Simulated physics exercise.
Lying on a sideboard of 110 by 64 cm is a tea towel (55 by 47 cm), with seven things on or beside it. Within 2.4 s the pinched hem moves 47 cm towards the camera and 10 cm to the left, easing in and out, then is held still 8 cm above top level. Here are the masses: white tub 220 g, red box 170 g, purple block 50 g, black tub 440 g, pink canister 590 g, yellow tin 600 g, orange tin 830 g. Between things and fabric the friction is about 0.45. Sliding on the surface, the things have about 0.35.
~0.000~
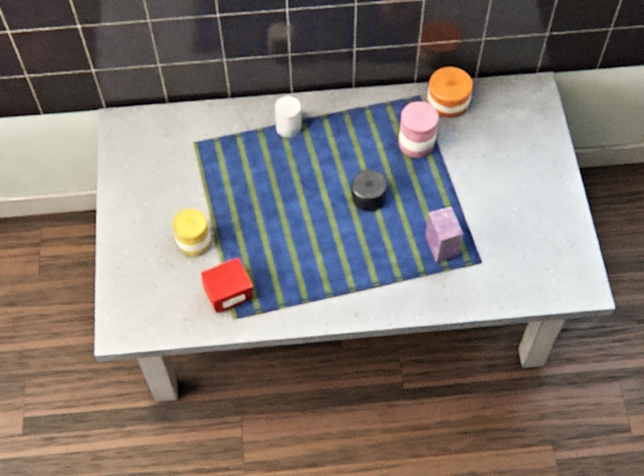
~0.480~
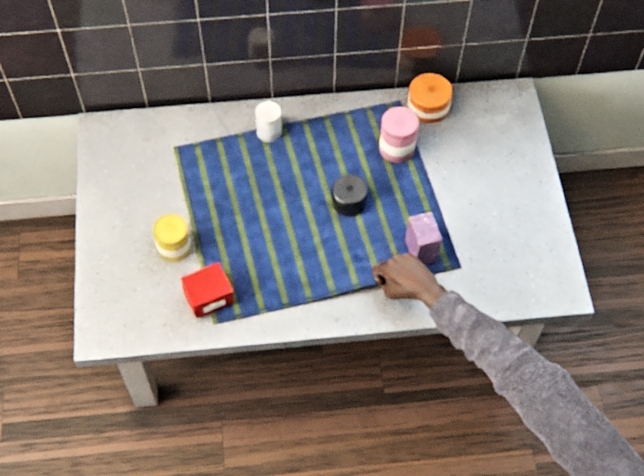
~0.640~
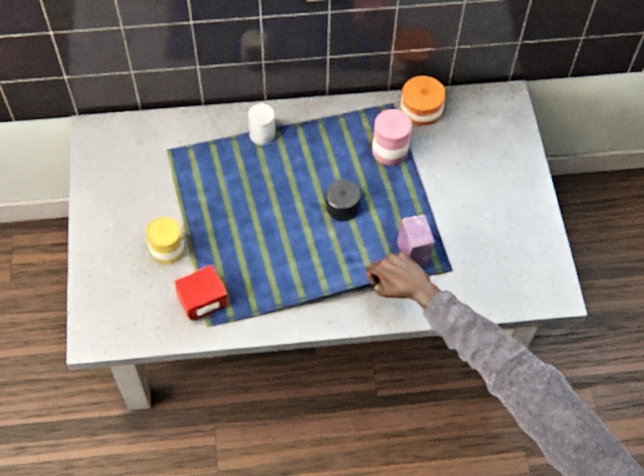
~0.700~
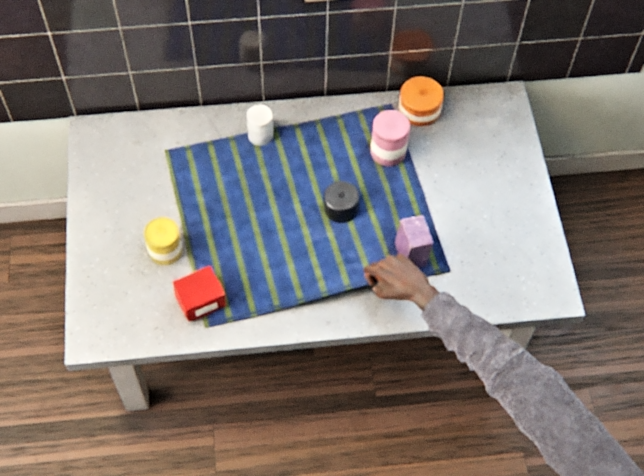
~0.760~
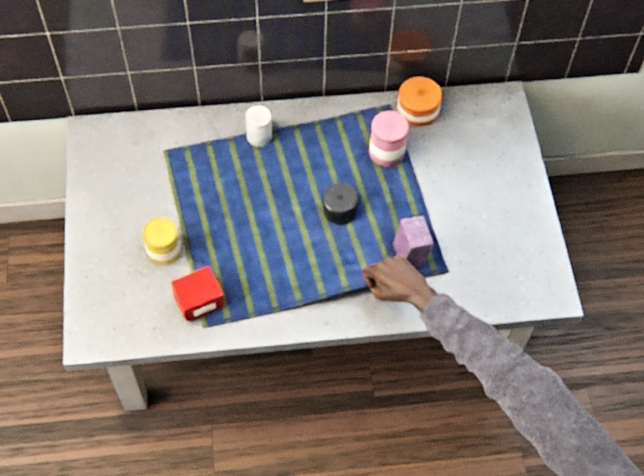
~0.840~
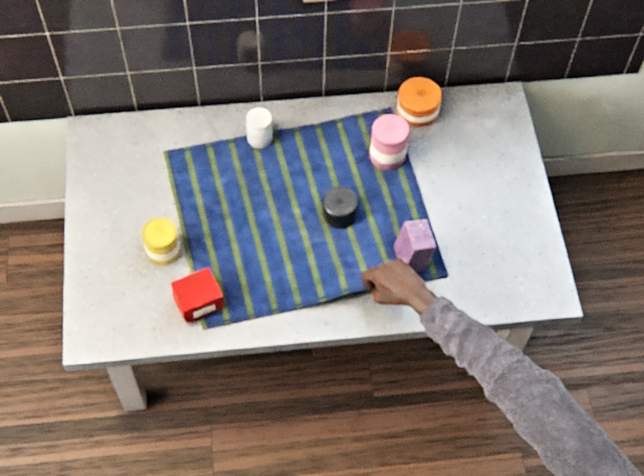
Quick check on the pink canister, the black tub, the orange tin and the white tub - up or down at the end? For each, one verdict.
One by one: Pink canister: Gone; black tub: Gone; orange tin: Still there; white tub: Gone.
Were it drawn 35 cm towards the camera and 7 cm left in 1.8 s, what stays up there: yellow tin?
Outcome: Yellow tin is still there.
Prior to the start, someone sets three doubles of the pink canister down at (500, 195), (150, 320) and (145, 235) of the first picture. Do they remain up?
Still on top, still on top, still on top.
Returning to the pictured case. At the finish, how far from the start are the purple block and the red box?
Near enough: Purple block off the top, red box over the edge.
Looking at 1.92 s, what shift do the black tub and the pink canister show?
For the black tub it's around 30 cm, and for the pink canister around 30 cm.
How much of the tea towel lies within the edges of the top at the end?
Roughly 0% of it.
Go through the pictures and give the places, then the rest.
Shows, pink canister (420, 116); black tub (370, 184); orange tin (451, 83); white tub (288, 106); tea towel corners (193, 142) (420, 95) (482, 263), in the first picture.
Shows, tea towel corners (174, 147) (400, 100); grip (382, 283), in the second picture.
Shows, black tub (343, 194); tea towel corners (167, 149) (393, 103); grip (375, 282), in the third picture.
Shows, tea towel corners (165, 150) (391, 104); grip (373, 284), in the fourth picture.
Shows, black tub (341, 197); tea towel corners (163, 150) (390, 104); grip (372, 285), in the fifth picture.
Shows, pink canister (391, 129); black tub (341, 201); orange tin (420, 93); white tub (259, 118); tea towel corners (164, 151) (391, 107) (448, 276); grip (371, 289), in the sixth picture.
At 1.4 s, 100 % of the tea towel is still over the top; black tub 14 cm off its start, pink canister 13 cm off its start, white tub 10 cm off its start.
At 1.9 s, 70 % of the tea towel is still over the top; black tub 30 cm off its start, pink canister 29 cm off its start, white tub 26 cm off its start.
At 2.5 s, 25 % of the tea towel is still over the top; pink canister 48 cm off its start at (411, 318), black tub 47 cm off its start at (338, 406), white tub 47 cm off its start at (267, 299).
At 3.0 s, 0 % of the tea towel is still over the top; white tub over the edge, pink canister over the edge, black tub over the edge.
At 4.6 s, 0 % of the tea towel is still over the top; white tub over the edge, pink canister over the edge, black tub over the edge, orange tin 0 cm off its start at (420, 94).
